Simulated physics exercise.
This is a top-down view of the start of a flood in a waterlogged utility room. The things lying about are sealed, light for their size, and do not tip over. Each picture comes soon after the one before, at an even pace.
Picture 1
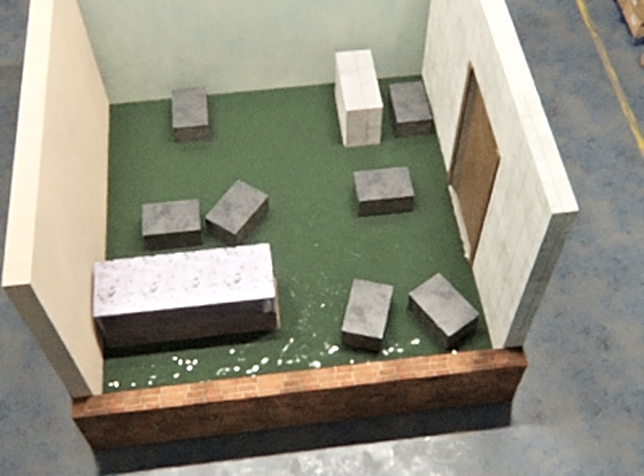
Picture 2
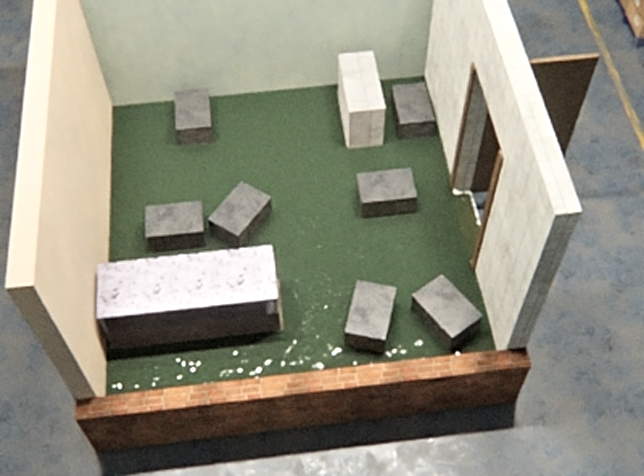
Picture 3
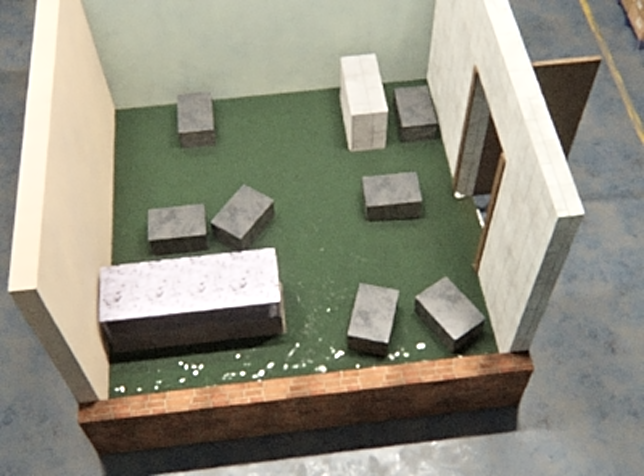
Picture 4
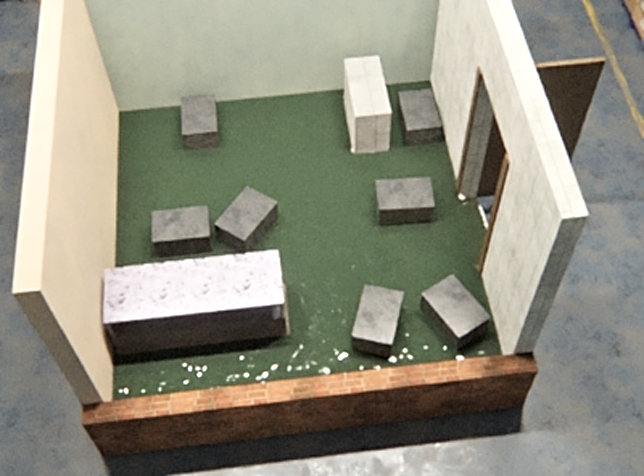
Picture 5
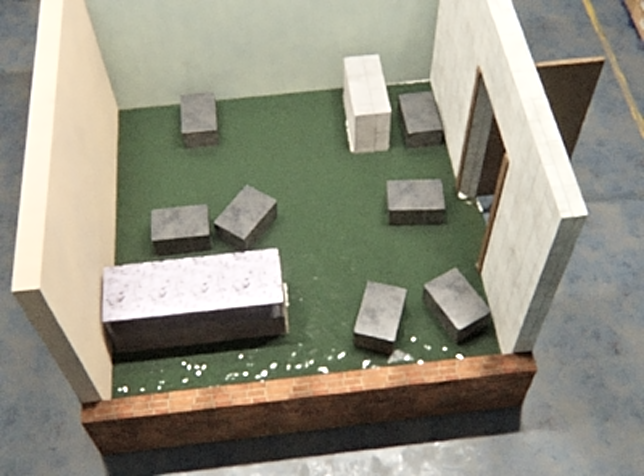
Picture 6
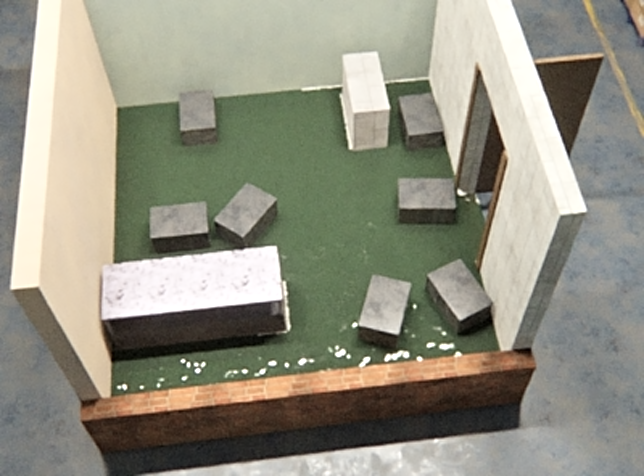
A roofless, waterlogged utility room with a green floor is seen from high above its low brick front wall. Seven grey crates sit around a long, white-topped block at front left and a white box at back right. The brown door in the right wall swings outward as the camera shifts slightly, then the middle-right crate drifts a short way right and the front crates move slightly.
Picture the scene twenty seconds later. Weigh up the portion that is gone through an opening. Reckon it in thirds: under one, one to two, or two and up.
Two and up, in thirds.
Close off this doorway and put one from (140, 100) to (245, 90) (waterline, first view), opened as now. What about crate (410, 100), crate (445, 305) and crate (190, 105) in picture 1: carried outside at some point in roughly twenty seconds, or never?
Ordered result: Retained / retained / exited.
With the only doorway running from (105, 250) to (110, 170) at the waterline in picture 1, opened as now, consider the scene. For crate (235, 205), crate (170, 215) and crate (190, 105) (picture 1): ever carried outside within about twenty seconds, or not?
The three come to escape, escape and escape, in that order.
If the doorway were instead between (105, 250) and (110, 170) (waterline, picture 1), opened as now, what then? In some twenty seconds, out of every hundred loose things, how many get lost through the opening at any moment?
It comes to about 60 per cent.
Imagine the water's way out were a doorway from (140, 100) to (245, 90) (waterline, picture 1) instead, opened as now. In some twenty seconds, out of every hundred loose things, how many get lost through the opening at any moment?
60 per cent.
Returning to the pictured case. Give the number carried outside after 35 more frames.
5.
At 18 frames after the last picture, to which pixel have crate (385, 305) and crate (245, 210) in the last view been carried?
Approximately (464, 231) for the first and (333, 224) for the second.
A moment on, 1 of 7 are out; 6 afloat.
Next, 2 of 7 are out; 5 afloat.
Later, 5 of 7 are out; 2 afloat.
In the end, 5 of 7 are out; 2 afloat.
